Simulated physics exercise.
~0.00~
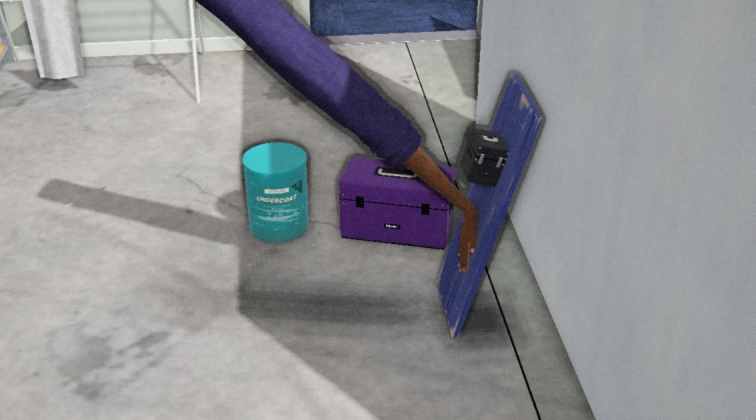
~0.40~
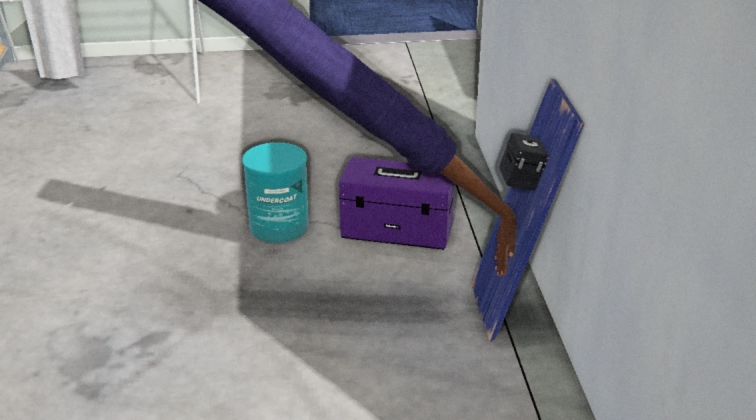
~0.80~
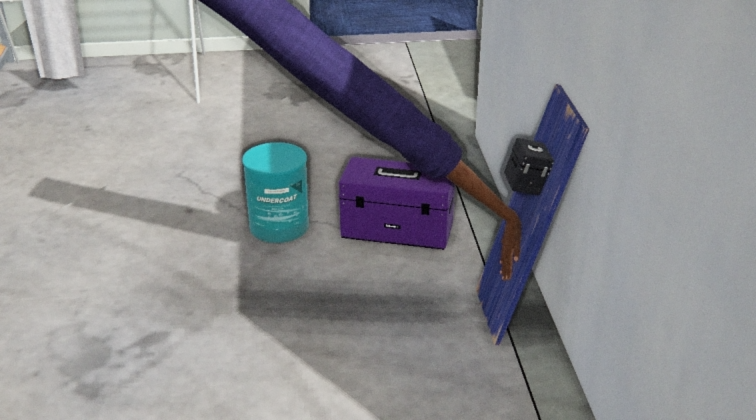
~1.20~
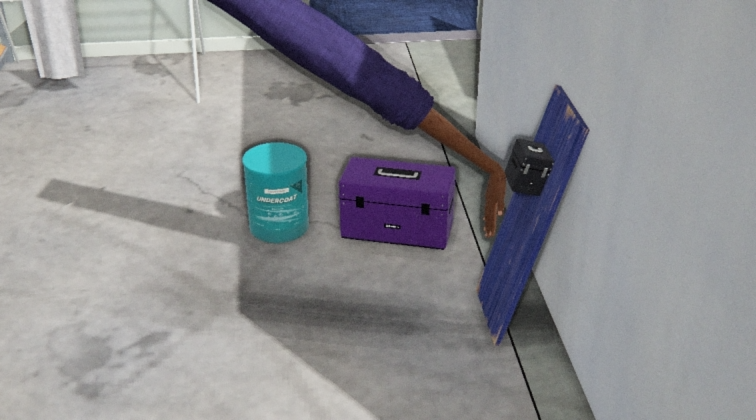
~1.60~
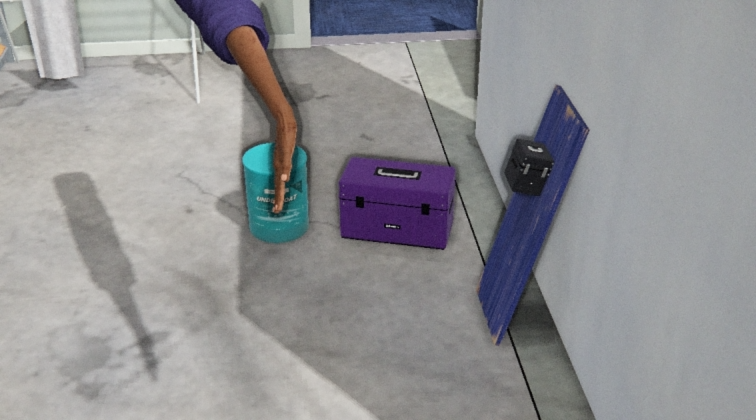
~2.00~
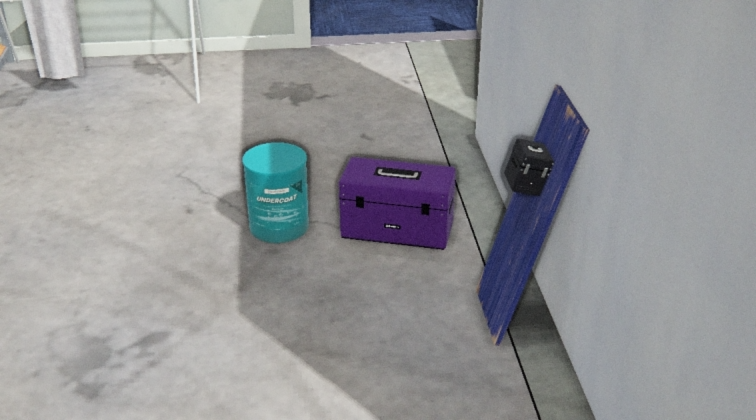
A hand in a purple sleeve shifted a blue board a little to the right, leaning it against a grey wall, then let go and drew away. The board stayed leaning, with the purple toolbox and turquoise pail still standing nearby.
